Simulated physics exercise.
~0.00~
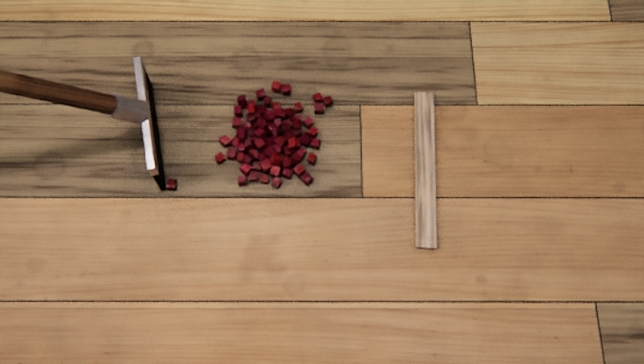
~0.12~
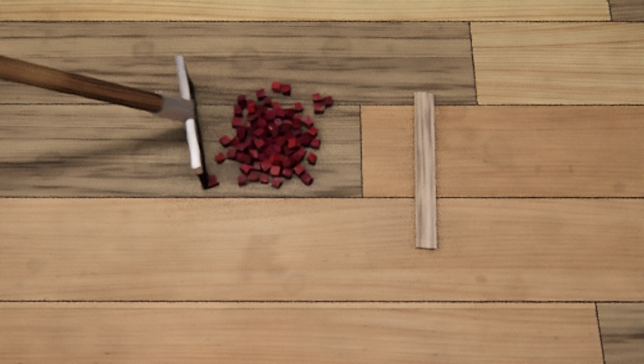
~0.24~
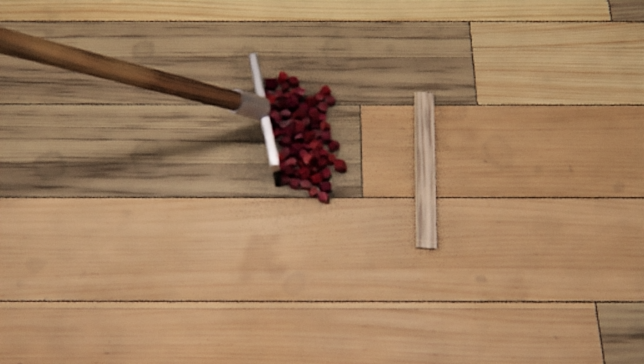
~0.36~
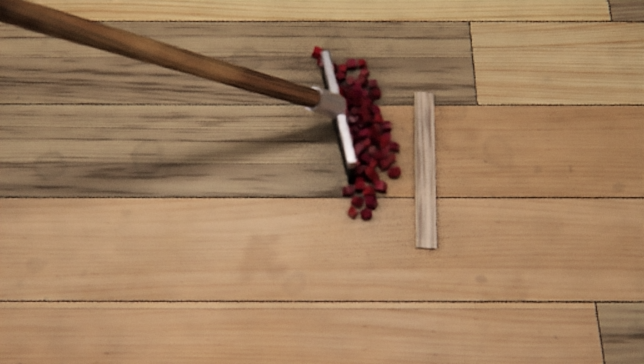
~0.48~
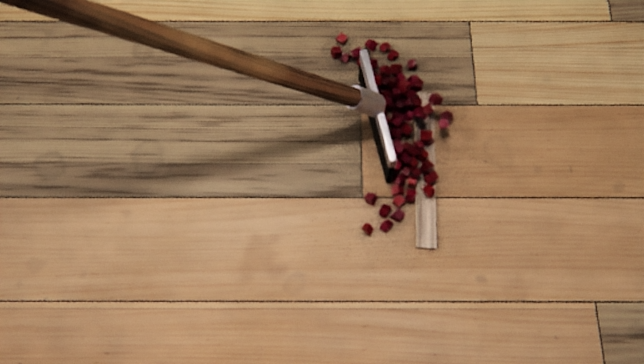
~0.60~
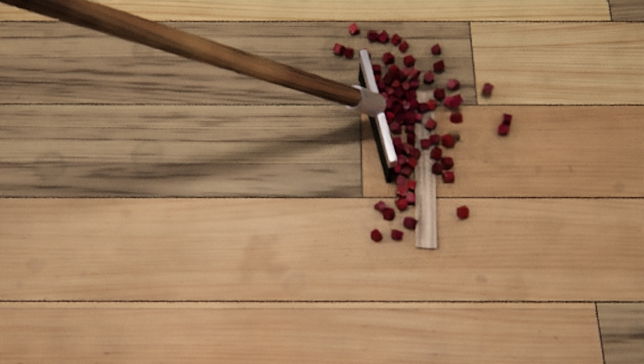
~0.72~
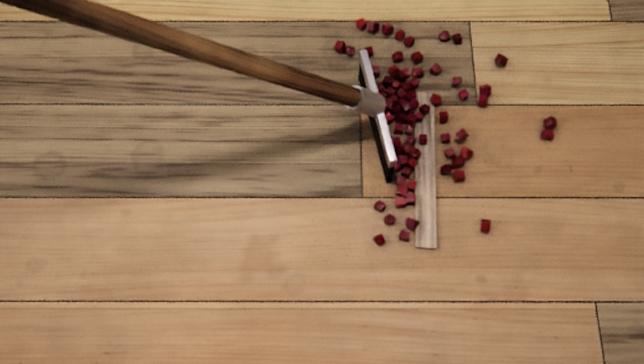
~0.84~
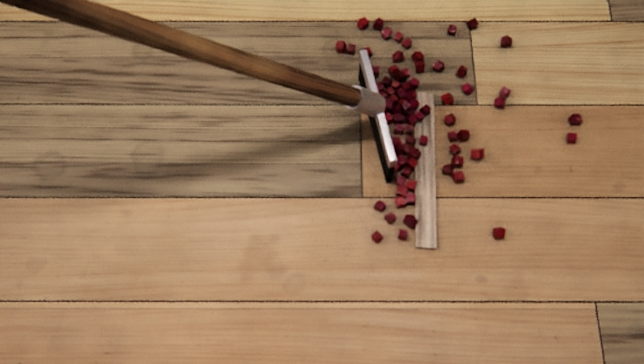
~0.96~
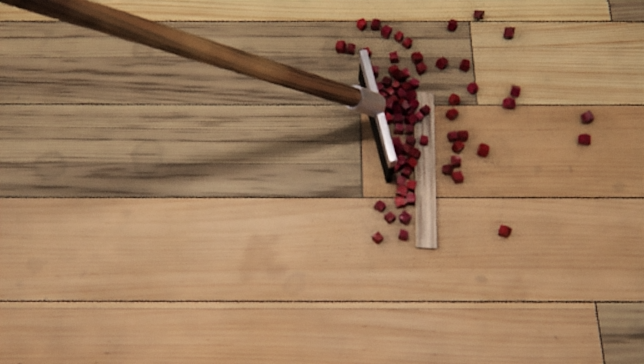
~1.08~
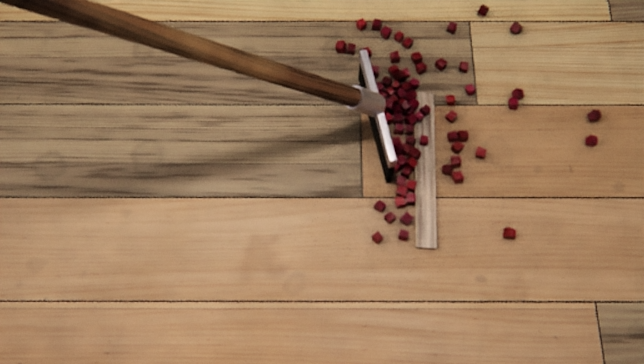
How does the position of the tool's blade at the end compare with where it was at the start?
At the start the blade is on the left, clear of the pile and well away from the pale strip. At the end it is much farther right, resting just short of the strip with cubes crowded against it.
At first, a squeegee-like tool with a wooden handle stands left of a loose pile of small dark red cubes on a plank floor, with a narrow pale strip lying farther right. The blade slides right, reaches the cubes and pushes them into a tall, narrow bunch. As the bunch meets the strip, the blade stops just short of it. Some cubes tumble on to the right, over the strip and past its upper end, then slow down. In the end, most cubes lie crowded by the blade and around its ends, while a smaller share is scattered beyond the strip.
